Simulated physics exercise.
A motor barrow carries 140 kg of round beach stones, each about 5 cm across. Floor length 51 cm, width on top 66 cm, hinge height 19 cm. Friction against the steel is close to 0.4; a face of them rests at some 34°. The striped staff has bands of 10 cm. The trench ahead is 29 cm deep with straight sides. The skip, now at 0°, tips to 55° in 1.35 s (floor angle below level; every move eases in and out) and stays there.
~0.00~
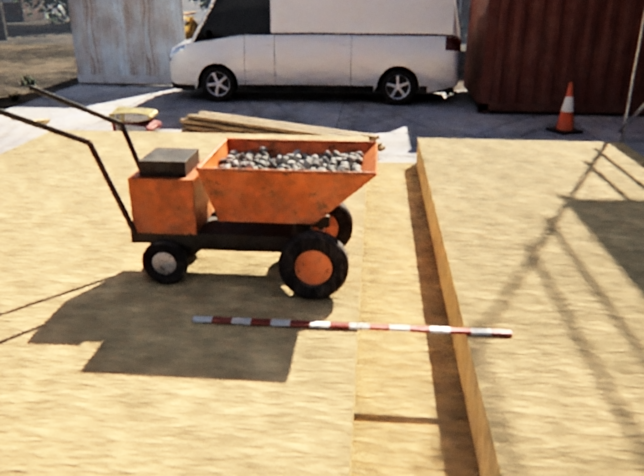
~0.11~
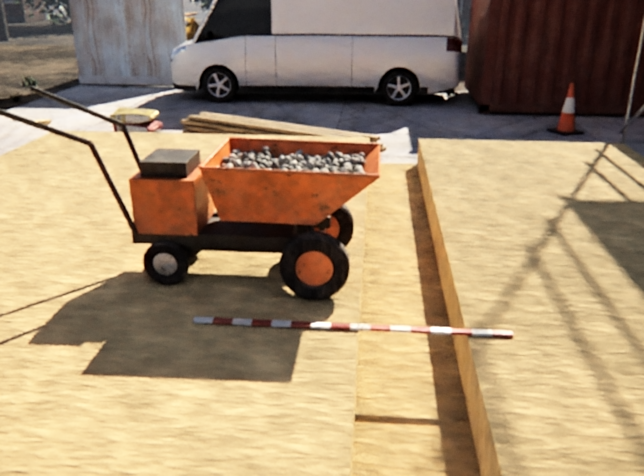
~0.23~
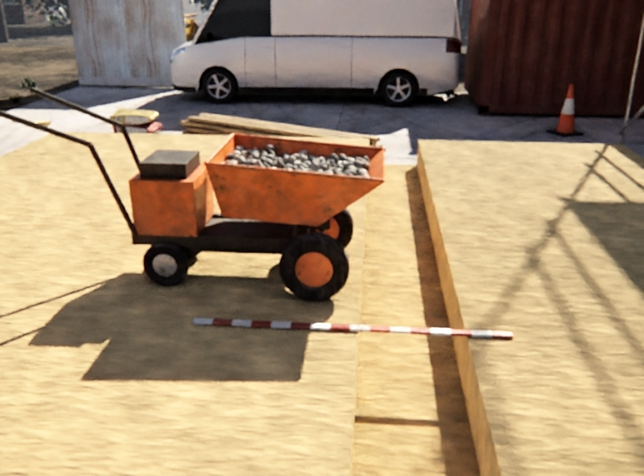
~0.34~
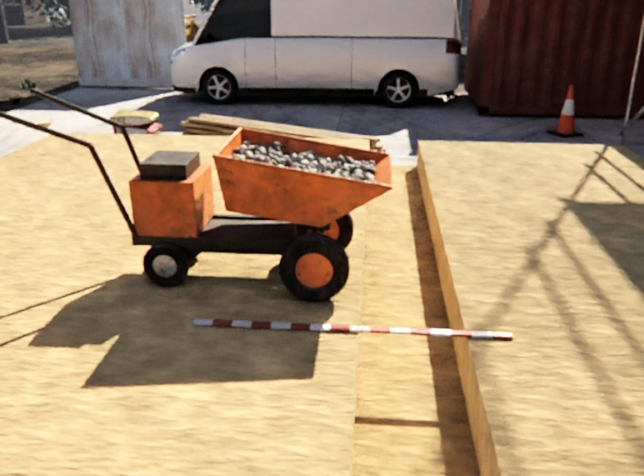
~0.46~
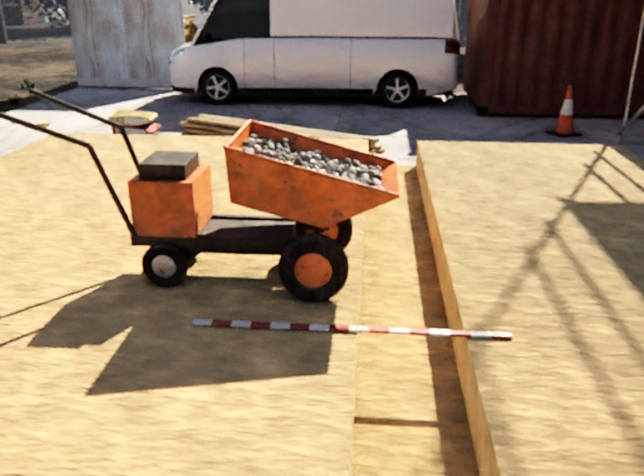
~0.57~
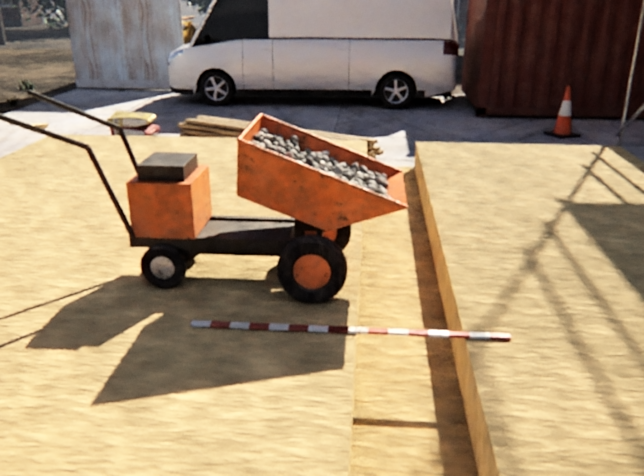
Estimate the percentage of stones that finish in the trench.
Roughly 60 per cent ends in the trench.
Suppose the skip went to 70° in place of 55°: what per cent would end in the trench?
In that case some 60 per cent.
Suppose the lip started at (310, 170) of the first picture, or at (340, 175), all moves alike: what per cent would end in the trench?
First some 100, then 100 per cent.
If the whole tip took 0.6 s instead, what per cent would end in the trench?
Then about 50 per cent.
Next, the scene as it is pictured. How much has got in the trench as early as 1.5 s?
Some 10 per cent.
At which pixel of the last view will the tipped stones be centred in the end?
Their middle is at about (443, 304).
After 1.0 s the floor is at 46°; 100 % in the skip; the foremost stones are at (411, 223).
After 1.5 s the floor is at 55°; 81 % in the skip, 12 % in the trench, 7 % past the trench; the foremost stones are at (472, 271).
After 1.8 s the floor is at 55°; 45 % in the skip, 21 % in the trench, 34 % past the trench; the foremost stones are at (550, 282).
After 3.8 s the floor is at 55°; 0 % in the skip, 60 % in the trench, 40 % past the trench; the foremost stones are at (614, 274).
